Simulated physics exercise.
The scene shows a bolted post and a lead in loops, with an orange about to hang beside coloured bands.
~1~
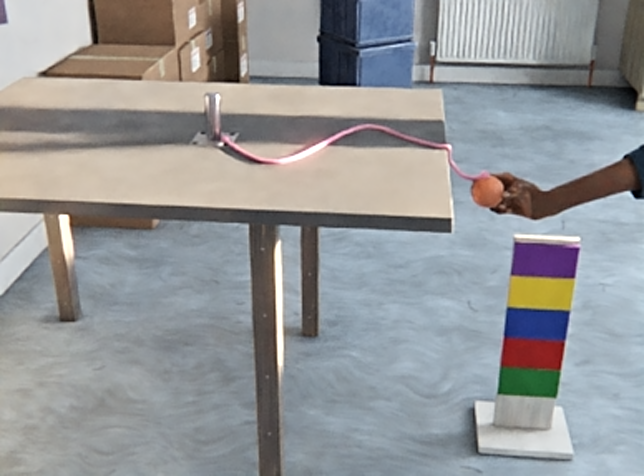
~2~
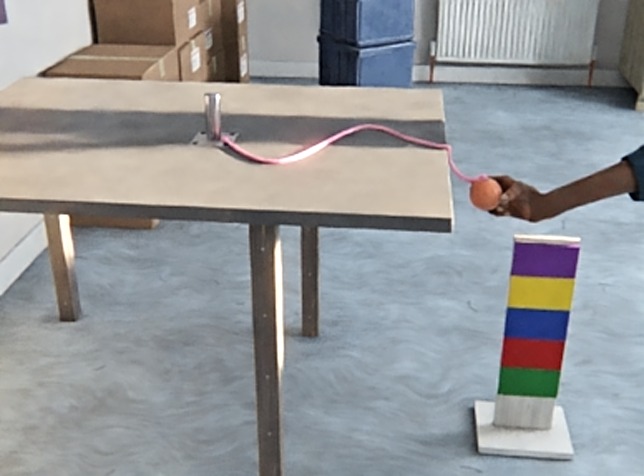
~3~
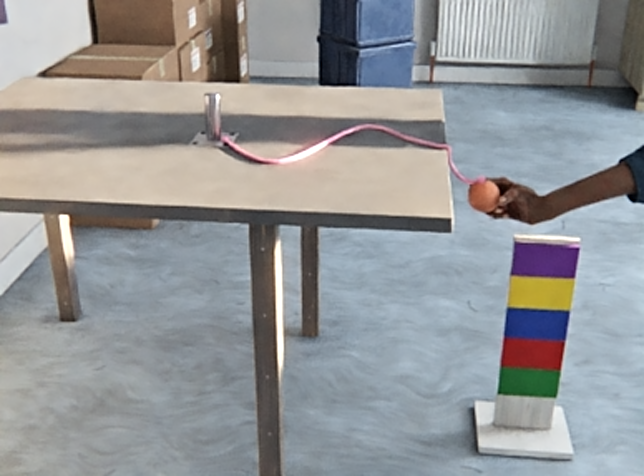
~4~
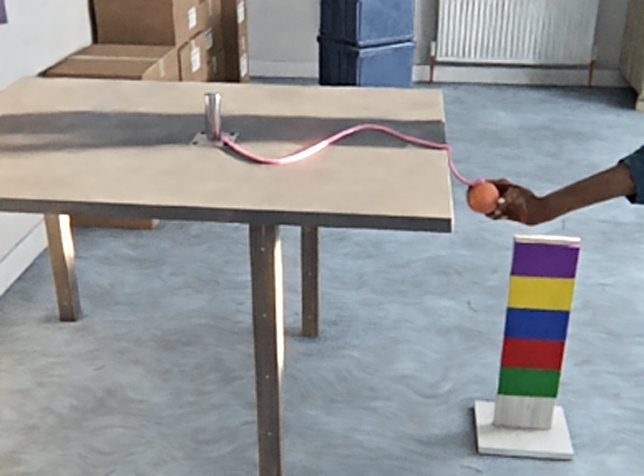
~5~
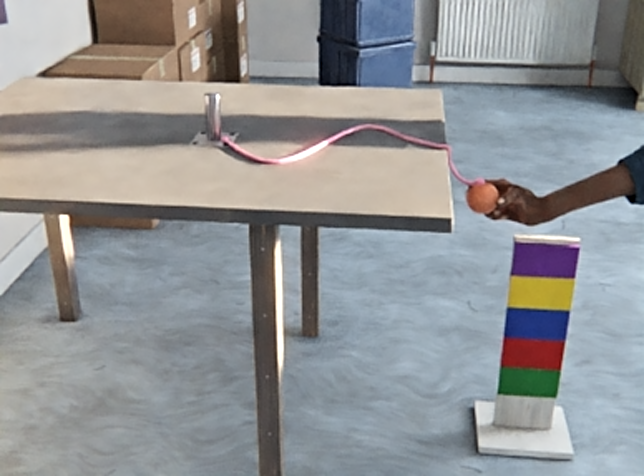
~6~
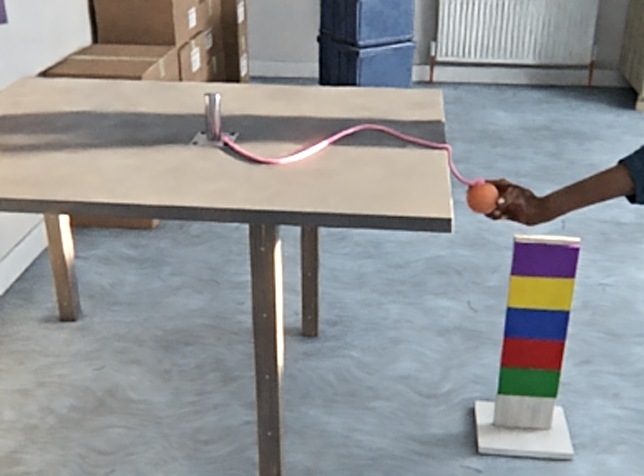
In a room with a wooden table, a hand holding an orange on a pink cord shifts very slightly left above coloured bands.
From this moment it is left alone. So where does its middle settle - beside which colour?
Beside blue.
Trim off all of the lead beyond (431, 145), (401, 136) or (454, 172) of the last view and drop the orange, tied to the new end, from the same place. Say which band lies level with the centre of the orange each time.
In order of the tries: Purple; then no band; then yellow.
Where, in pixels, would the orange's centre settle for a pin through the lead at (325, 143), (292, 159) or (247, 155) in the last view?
The pixel places are (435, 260), (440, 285) and (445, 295), one per try.
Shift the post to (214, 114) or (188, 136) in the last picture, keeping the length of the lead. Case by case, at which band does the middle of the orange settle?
First try: Yellow; second try: Yellow.
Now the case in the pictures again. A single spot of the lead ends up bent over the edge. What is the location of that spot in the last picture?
Pixel (360, 128) or thereabouts.
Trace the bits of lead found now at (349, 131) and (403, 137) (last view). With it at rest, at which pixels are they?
(432, 151) for the first, (445, 211) for the second.
Soon after, orange near (446, 301); level with yellow.
After that, orange near (442, 320); level with blue.
In the end, orange near (439, 321); level with blue. Its middle rests at the blue band.
